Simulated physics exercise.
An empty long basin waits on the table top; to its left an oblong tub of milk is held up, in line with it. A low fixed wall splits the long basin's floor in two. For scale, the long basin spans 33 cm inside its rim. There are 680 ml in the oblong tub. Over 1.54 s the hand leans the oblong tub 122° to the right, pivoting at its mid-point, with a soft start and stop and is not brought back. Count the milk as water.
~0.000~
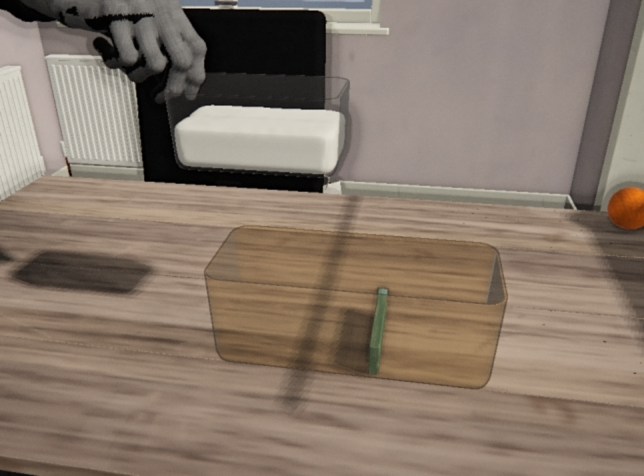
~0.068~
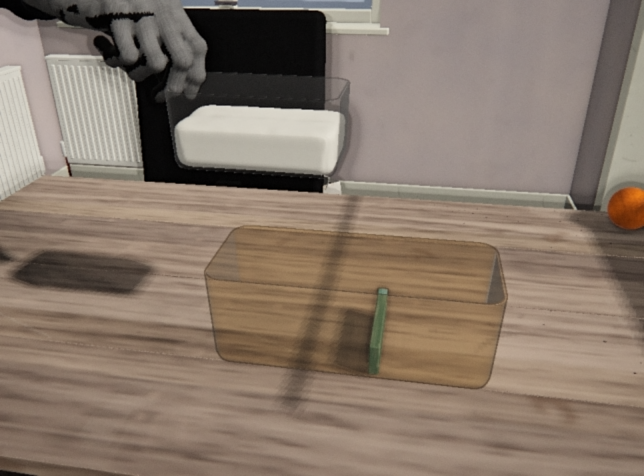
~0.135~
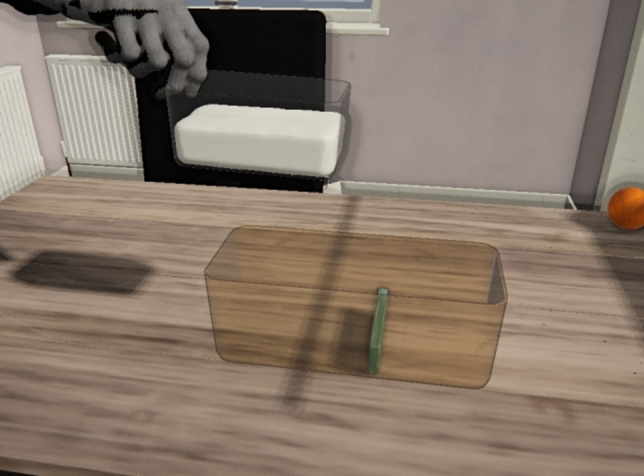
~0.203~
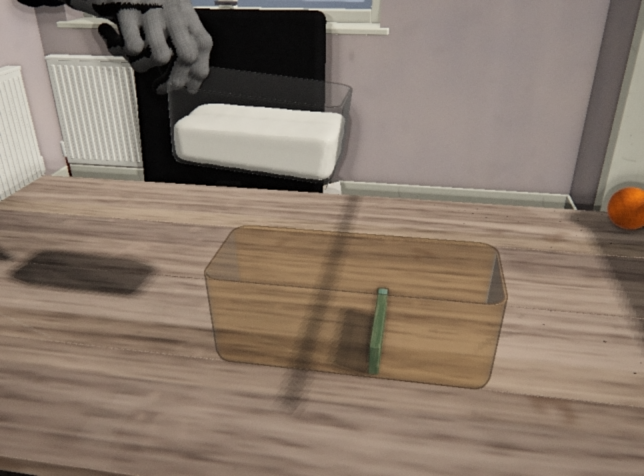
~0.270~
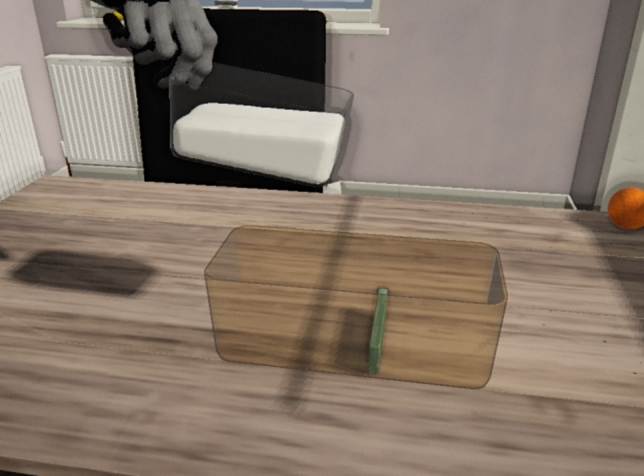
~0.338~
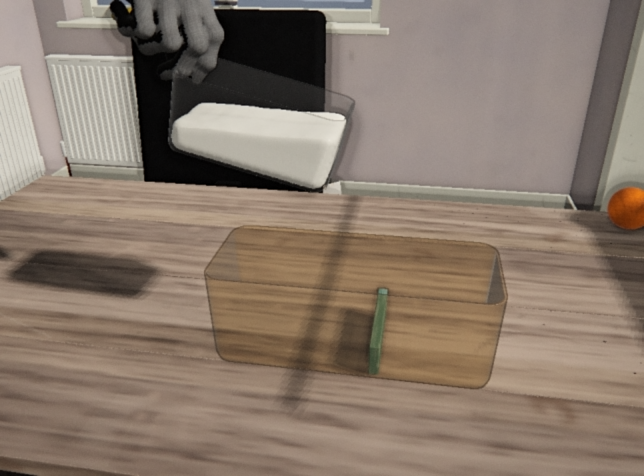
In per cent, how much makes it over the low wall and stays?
About 55 per cent.
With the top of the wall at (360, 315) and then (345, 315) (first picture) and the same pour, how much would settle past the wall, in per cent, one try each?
In turn about 65 and 75 per cent.
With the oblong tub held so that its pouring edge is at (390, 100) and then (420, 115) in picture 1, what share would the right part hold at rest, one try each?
In turn about 75 and 80 per cent.
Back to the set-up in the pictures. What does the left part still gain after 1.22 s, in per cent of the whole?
Near 10 in a hundred.
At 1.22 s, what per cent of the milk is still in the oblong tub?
About 6 per cent.
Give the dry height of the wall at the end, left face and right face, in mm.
Left about 28 mm, right about 16 mm.
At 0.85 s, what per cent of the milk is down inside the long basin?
About 22 per cent.
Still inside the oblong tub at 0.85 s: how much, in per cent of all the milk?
Some 44 per cent.
After 0.85 s the tilt is 71° and 45 per cent is still to pour, 1 is left of the wall and 20 right of it.
After 1.22 s the tilt is 110° and 6 per cent is still to pour, 33 is left of the wall and 54 right of it.
After 1.61 s the tilt is 122° and 0 per cent is still to pour, 44 is left of the wall and 55 right of it.
After 2.04 s the tilt is 122° and 0 per cent is still to pour, 44 is left of the wall and 55 right of it.
In the end 44 per cent lies left of the wall, 55 right of it and 1 outside.
